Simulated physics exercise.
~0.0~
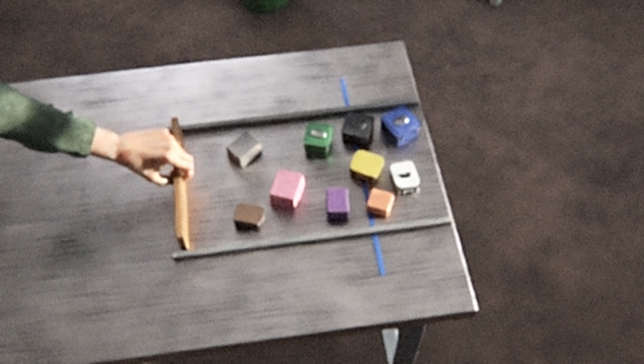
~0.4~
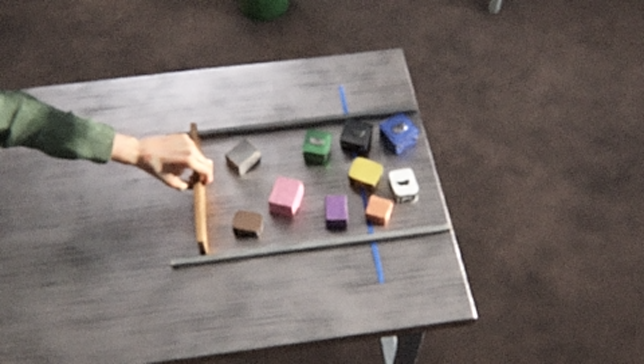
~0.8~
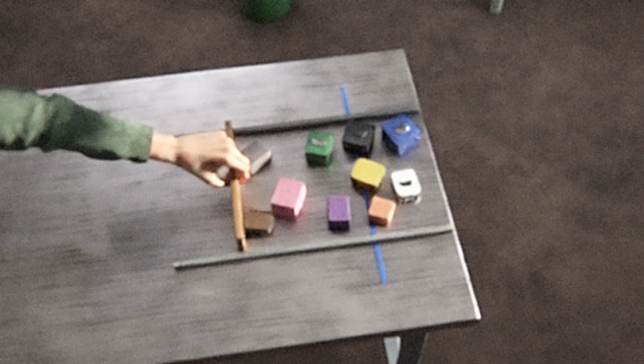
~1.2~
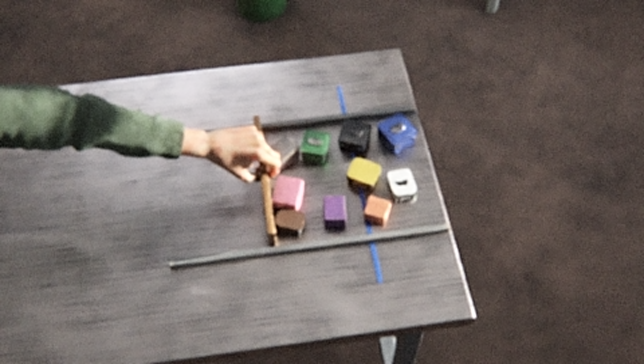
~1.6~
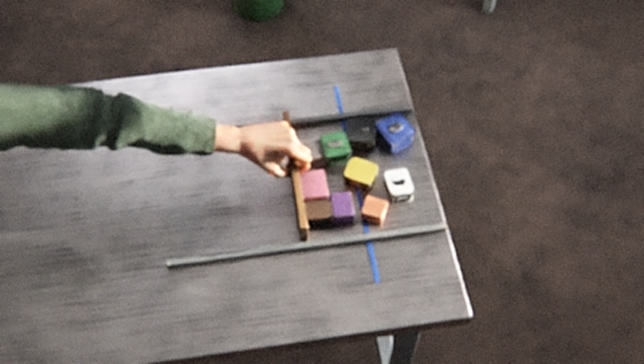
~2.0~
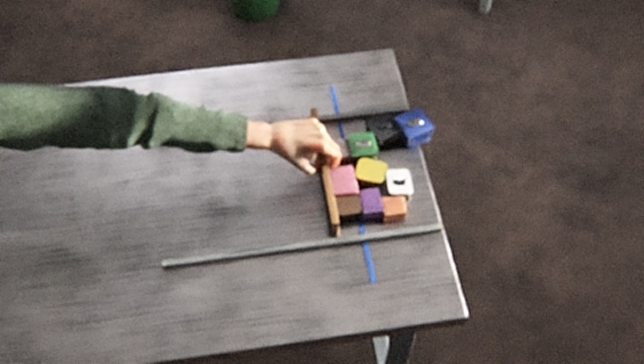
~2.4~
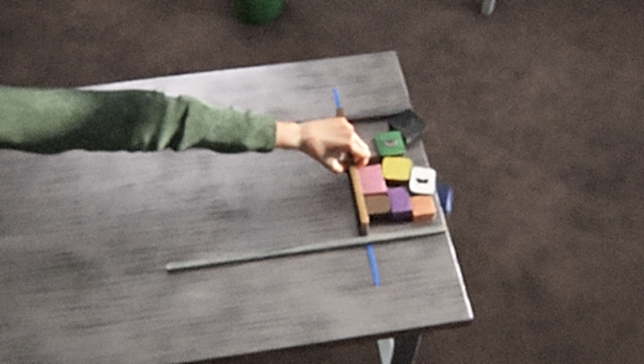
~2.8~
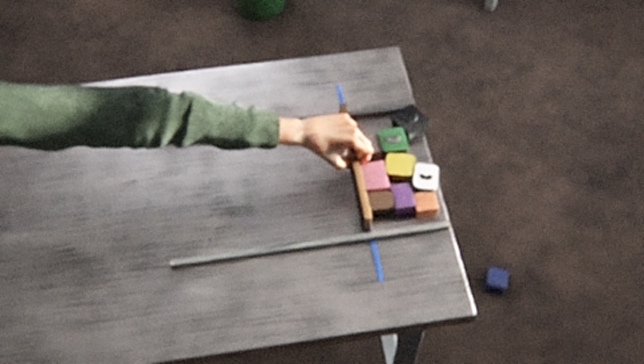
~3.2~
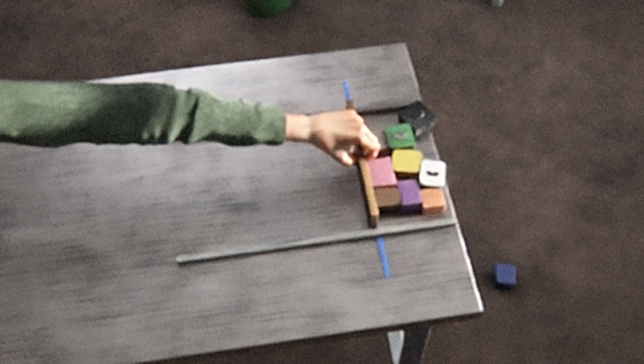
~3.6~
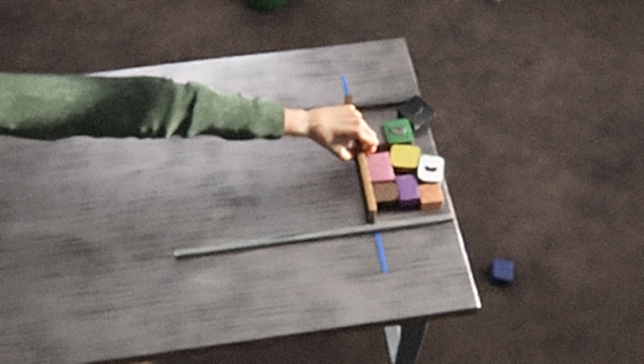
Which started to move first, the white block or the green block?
The green block started to move first, and the white block only began sliding later, when the bunched blocks were pushed closer to the table's end.
